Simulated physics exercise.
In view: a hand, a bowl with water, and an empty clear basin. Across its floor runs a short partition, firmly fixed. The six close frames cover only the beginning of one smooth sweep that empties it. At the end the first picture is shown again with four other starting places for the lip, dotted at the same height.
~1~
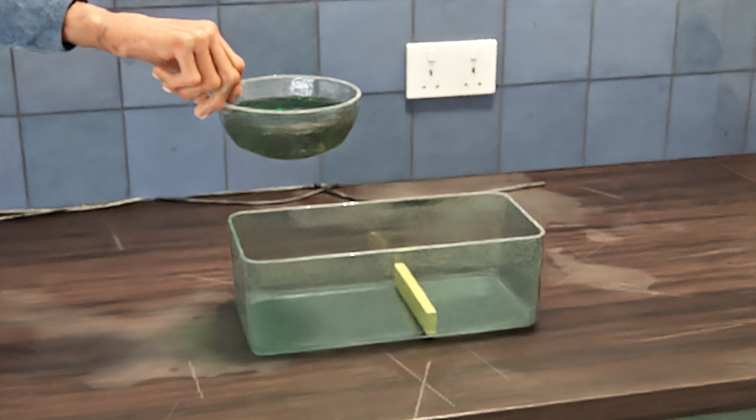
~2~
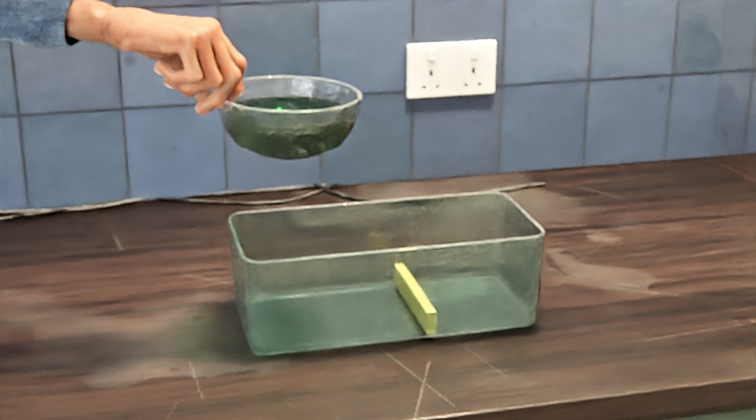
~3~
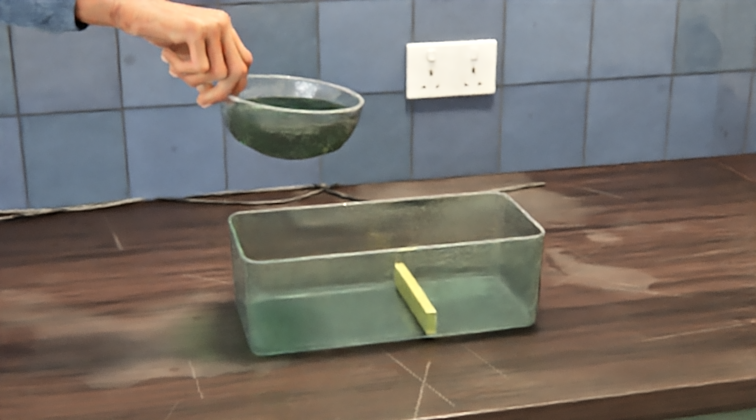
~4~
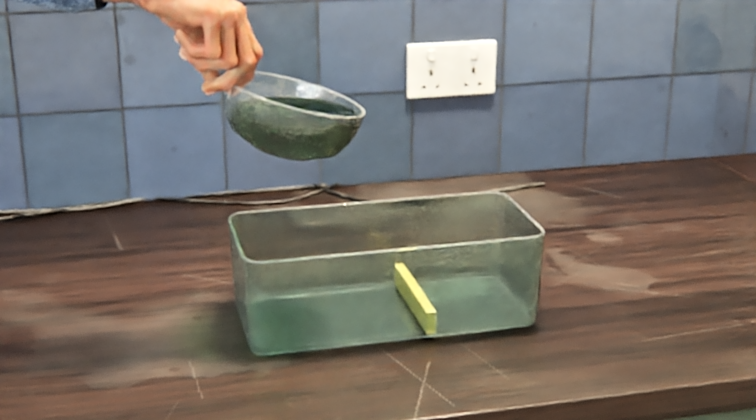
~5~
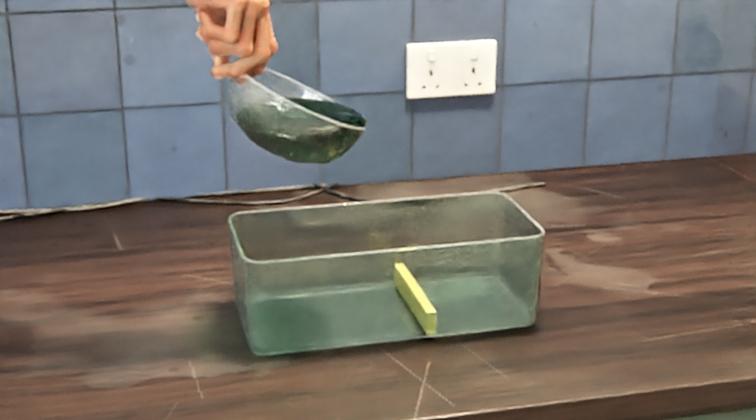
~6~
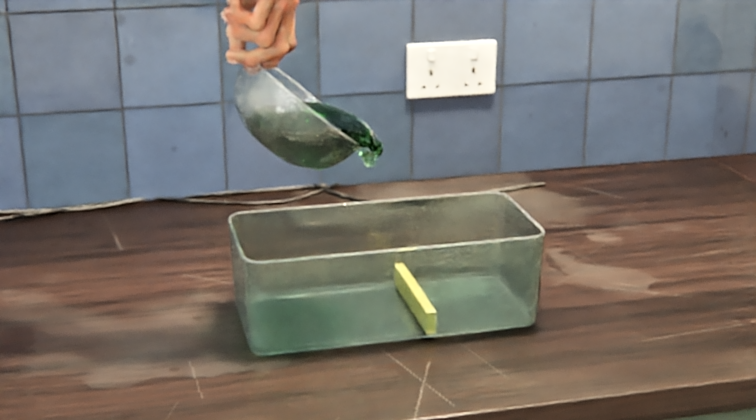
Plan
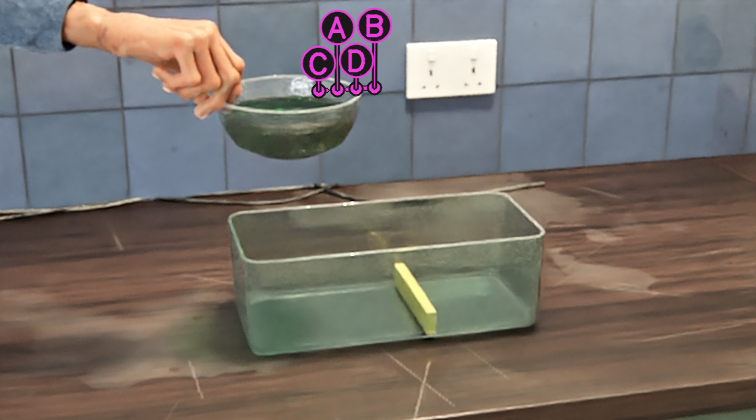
A hand tilting a glass bowl of dark green water rightward above a clear basin with a low yellow partition, water slipping over the lip.
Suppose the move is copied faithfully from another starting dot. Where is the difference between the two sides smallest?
B works best here.
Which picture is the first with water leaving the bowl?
Picture 5.
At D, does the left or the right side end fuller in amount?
The left one.
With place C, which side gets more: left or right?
The left one.
In magenta, A at (337, 89); B at (374, 87); C at (318, 91); D at (356, 88).
If A is chosen, about 89 % ends left of the wall and 10 % right of it.
If B is chosen, about 49 % ends left of the wall and 50 % right of it.
If C is chosen, about 83 % ends left of the wall and 16 % right of it.
If D is chosen, about 71 % ends left of the wall and 29 % right of it.
